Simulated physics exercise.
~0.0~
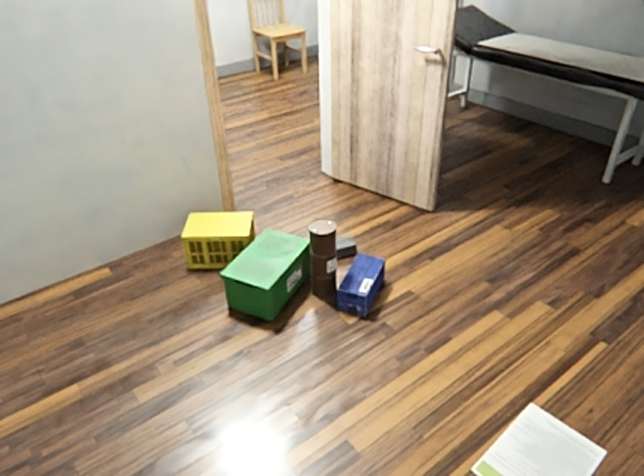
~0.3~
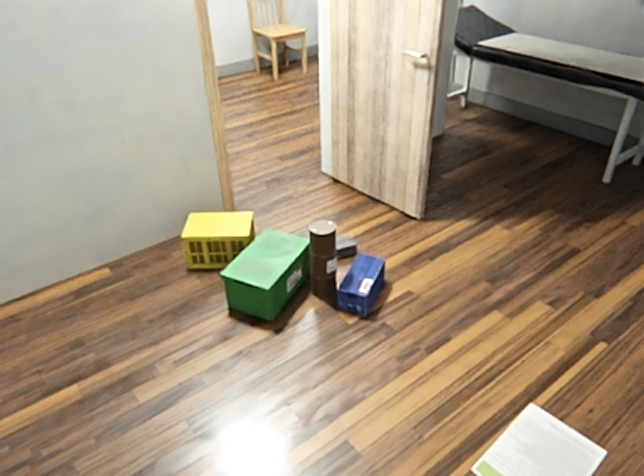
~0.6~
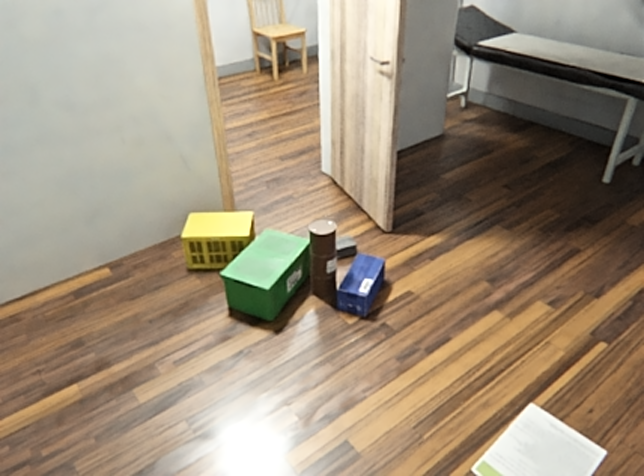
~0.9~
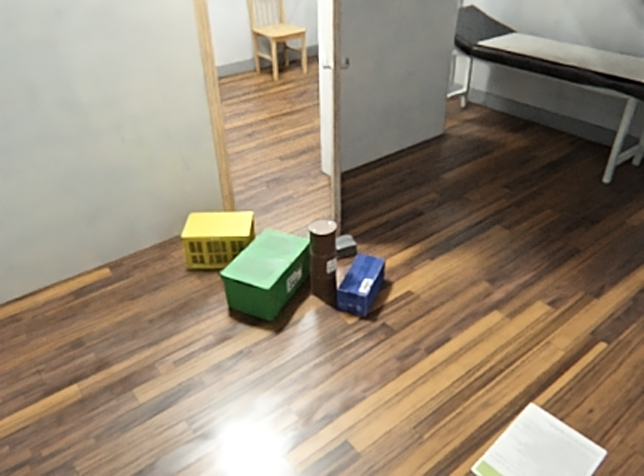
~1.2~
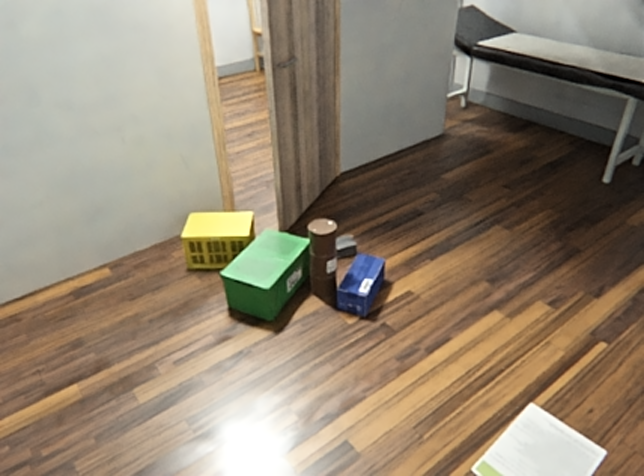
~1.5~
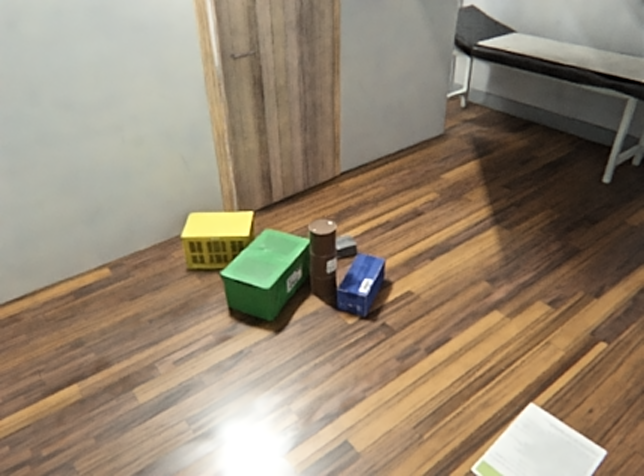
In a room with a dark wood-strip floor, a pale wooden door stands wide open, showing a chair through the doorway and a padded couch to the right. On the floor near the opening sit a yellow crate, a green tote, a brown cylinder, a small grey box and a blue parcel, with a sheet of paper lying nearer. The door begins to swing toward the left, with nobody in sight. It turns edge-on behind the cylinder, then sweeps past behind the objects, gradually hiding the chair. Finally it rests fully shut, and everything on the floor remains in place.
